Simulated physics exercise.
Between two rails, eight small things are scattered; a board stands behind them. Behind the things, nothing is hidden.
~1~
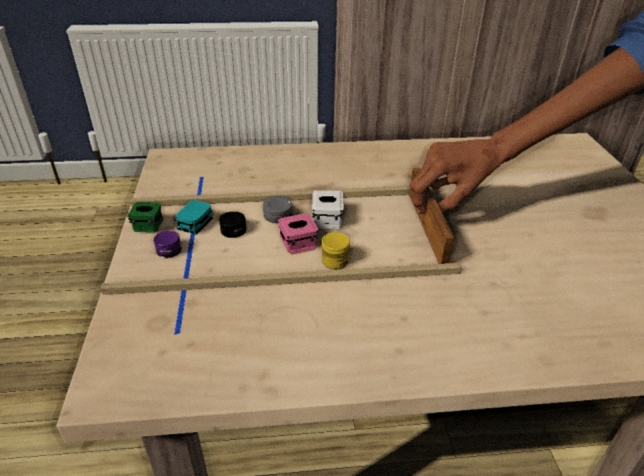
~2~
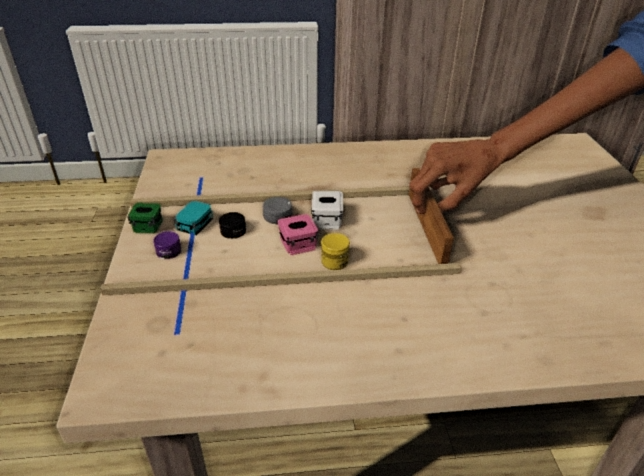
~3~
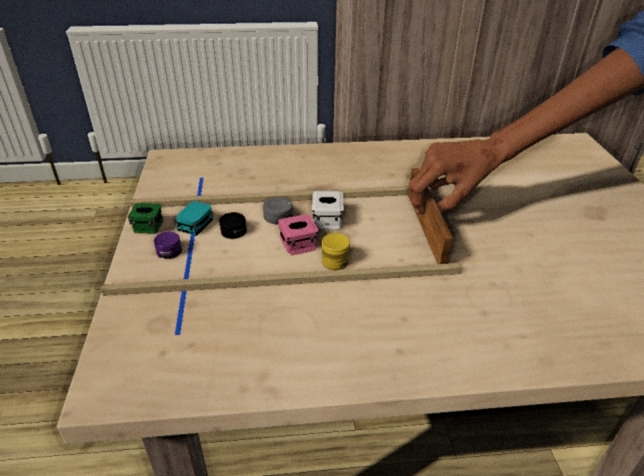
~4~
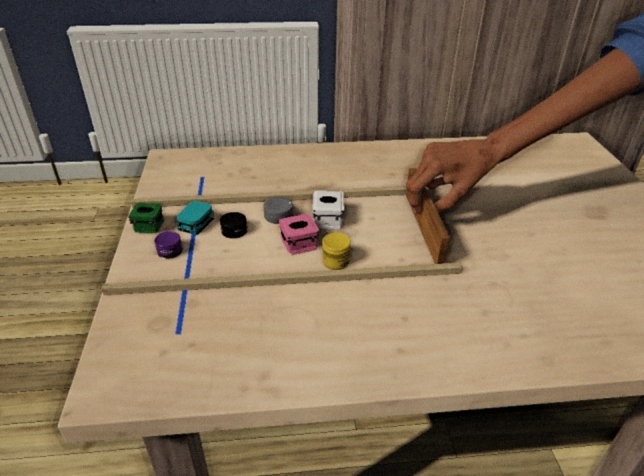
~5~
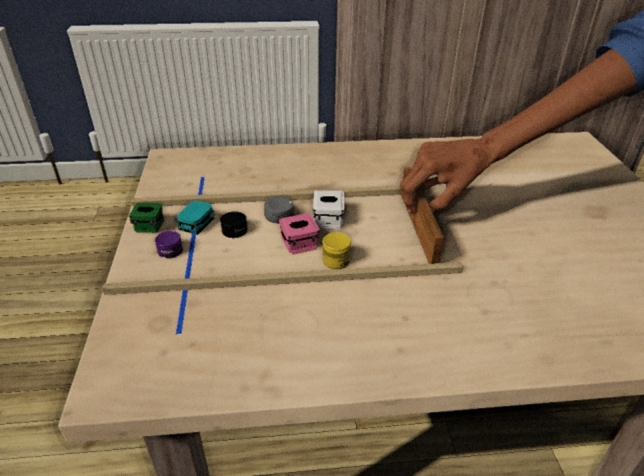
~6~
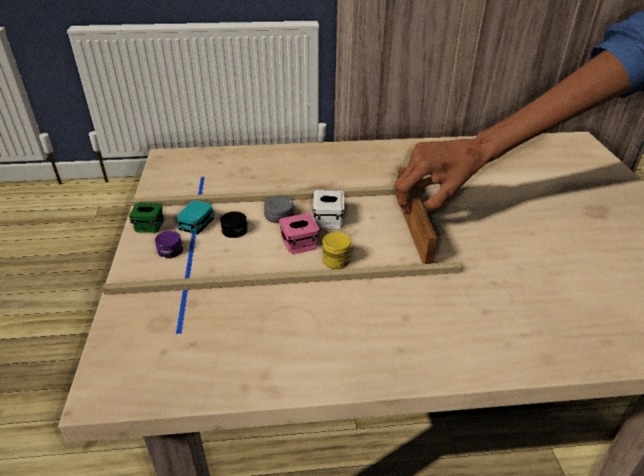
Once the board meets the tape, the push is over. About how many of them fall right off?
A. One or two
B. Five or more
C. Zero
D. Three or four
The answer is A.
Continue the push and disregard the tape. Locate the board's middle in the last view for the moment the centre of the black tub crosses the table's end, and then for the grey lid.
The black tub puts it at (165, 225), the grey lid at (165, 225).
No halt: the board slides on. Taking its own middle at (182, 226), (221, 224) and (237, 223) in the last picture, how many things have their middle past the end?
2; 0; 0.
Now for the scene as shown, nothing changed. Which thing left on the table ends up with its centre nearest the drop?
The foremost one is the turquoise case.
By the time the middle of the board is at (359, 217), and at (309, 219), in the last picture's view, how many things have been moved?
By the first moment it's 0, by the second it's 4.
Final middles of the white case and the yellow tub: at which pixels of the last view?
One is at about (179, 217), the other at about (173, 261).
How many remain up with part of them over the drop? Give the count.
The number would be 1.
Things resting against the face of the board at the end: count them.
The number is 3.
Soon after, none off yet; green case at rest near (148, 218); purple tub at rest near (169, 245); turquoise case at rest near (196, 218).
After that, none off yet; green case at rest near (148, 218); purple tub at rest near (169, 245); turquoise case displaced a little near (186, 219).
In the end, the number that fall off is one or two; gone, green case.
